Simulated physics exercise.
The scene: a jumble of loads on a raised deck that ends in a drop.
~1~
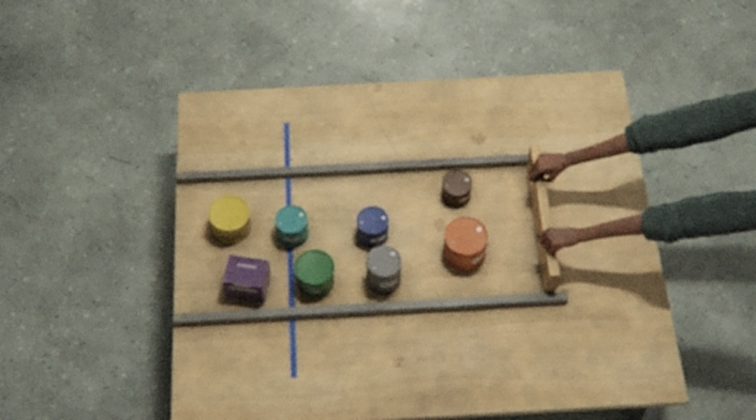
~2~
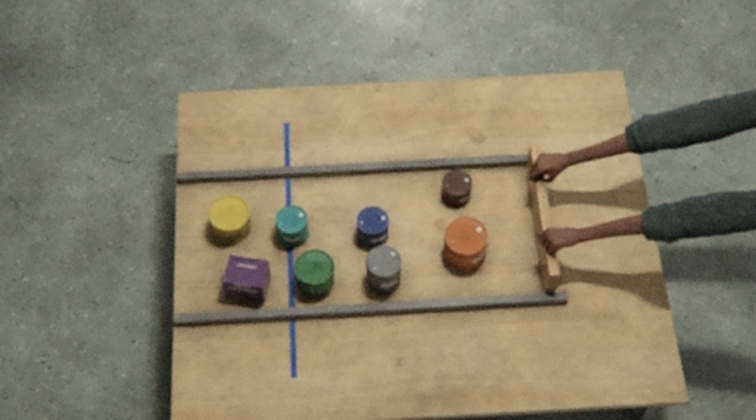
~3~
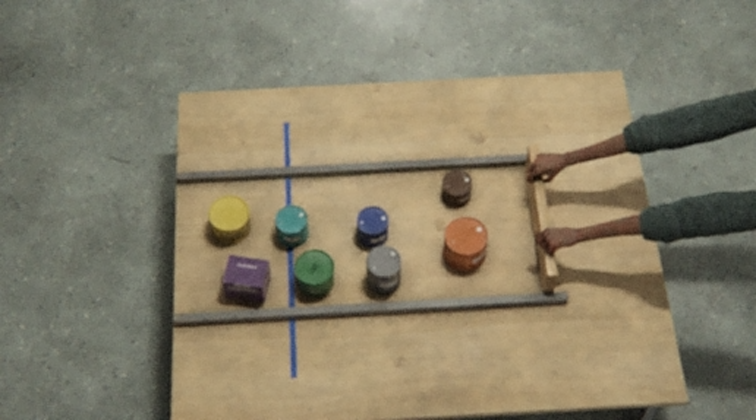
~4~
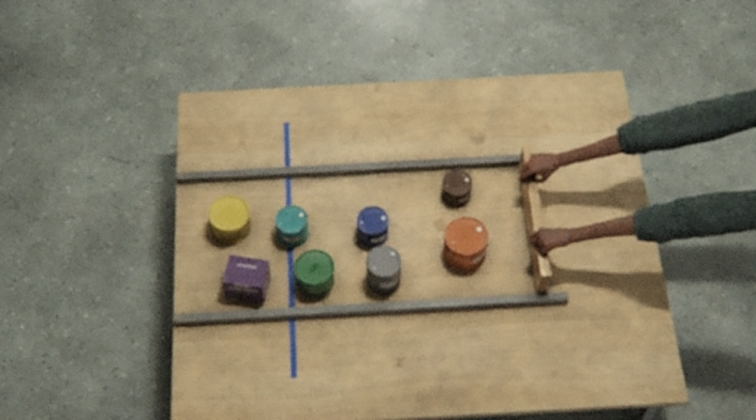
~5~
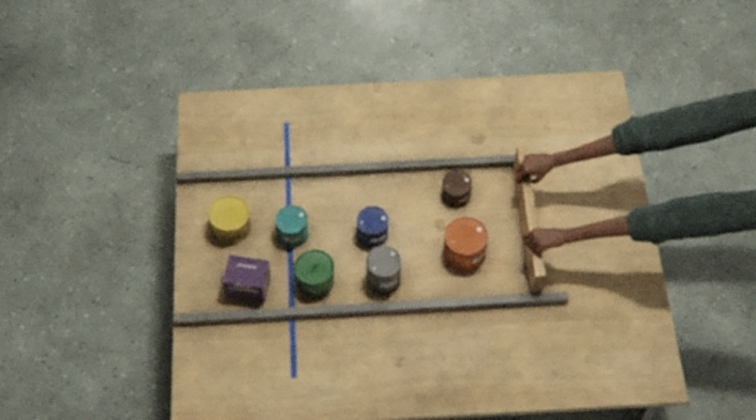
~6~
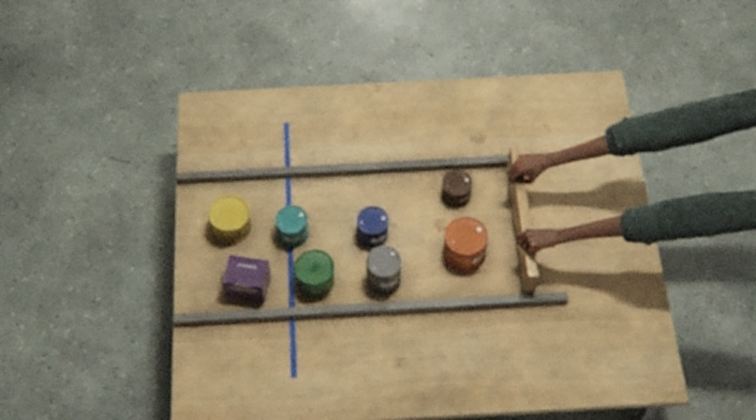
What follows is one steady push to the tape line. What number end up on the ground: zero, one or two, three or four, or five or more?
The number that fall off is zero.
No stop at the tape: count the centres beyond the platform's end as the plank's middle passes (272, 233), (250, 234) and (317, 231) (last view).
It would be 0, 1 and 0.
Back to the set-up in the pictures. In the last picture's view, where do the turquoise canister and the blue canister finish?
The turquoise canister stops around (243, 232); the blue canister around (273, 223).
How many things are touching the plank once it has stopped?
That makes 4.
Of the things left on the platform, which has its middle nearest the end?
The purple box ends nearest.
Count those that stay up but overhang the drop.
It comes to 0.
Soon after, none off yet; yellow pail at rest near (231, 220); purple box at rest near (247, 279); turquoise canister at rest near (292, 226).
At rest, the number that fall off is zero.
